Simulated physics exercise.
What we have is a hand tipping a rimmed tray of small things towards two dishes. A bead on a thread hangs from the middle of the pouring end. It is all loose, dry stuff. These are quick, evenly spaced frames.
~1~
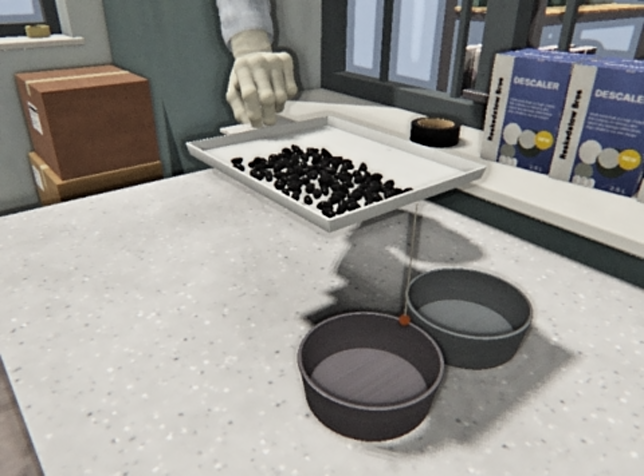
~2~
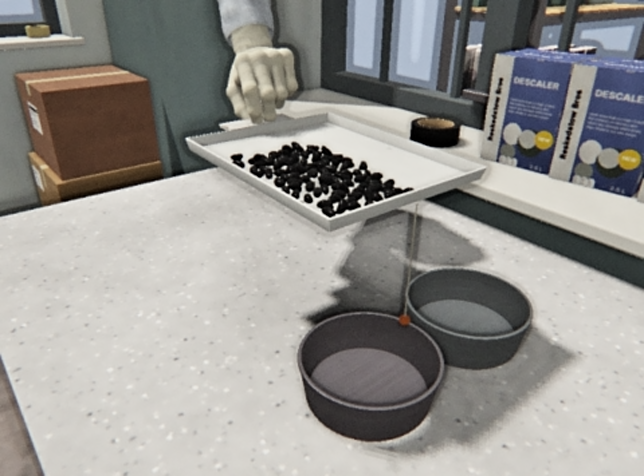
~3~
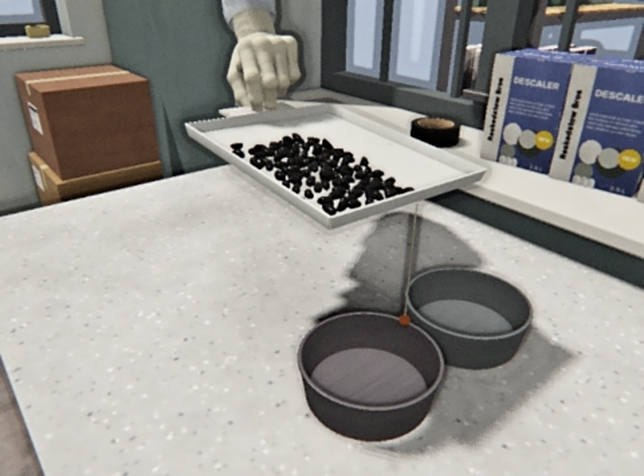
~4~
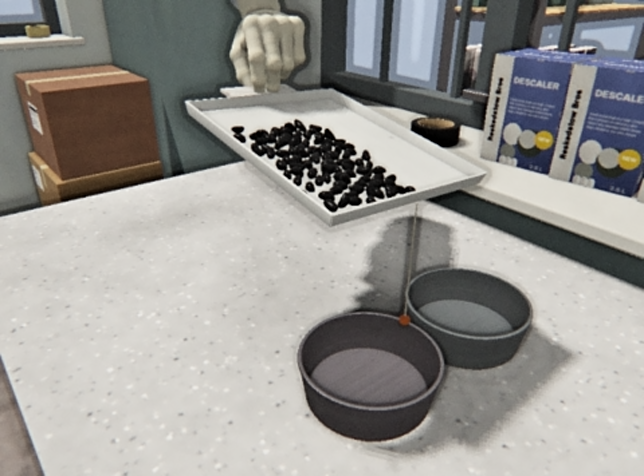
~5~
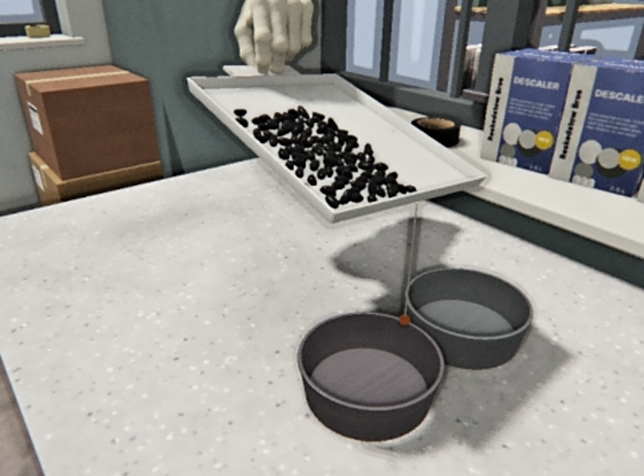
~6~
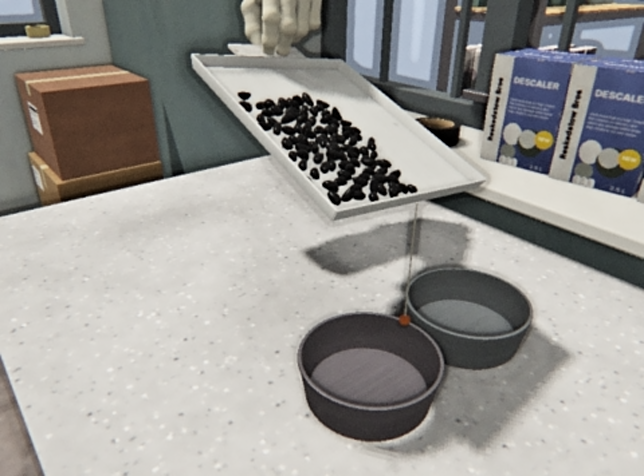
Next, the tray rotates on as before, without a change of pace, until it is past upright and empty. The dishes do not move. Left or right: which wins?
It favours the right-hand dish.
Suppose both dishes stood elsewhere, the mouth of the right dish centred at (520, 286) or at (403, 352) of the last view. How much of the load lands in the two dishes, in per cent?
In turn 80 and 40 in a hundred.
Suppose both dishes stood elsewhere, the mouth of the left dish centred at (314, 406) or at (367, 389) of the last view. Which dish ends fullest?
The first try: The right dish. The second: The dish on the right.
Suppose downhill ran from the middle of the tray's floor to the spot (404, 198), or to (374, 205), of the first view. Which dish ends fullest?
First the left dish, then the left dish.
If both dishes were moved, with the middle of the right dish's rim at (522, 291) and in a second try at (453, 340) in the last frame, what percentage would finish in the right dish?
About 10 and 80 per cent.
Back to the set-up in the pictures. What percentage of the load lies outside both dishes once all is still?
Roughly 40 in a hundred.
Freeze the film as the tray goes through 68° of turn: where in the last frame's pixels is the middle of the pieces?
Around (421, 170).
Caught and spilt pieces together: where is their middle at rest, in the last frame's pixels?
Near (472, 354).
Shortly afterwards, tray tipped steeply; all but a few on the tray; only a few in the right dish; a little in the air.
Next, tray tipped past a quarter turn; near a quarter on the tray; only a few in the left dish; near a quarter in the right dish; a little outside both; near a third in the air.
Some moments later, tray tipped past a quarter turn; a little in the left dish; near half in the right dish; near a third outside both.
In the end, tray tipped past a quarter turn; a little in the left dish; near half in the right dish; near a third outside both.
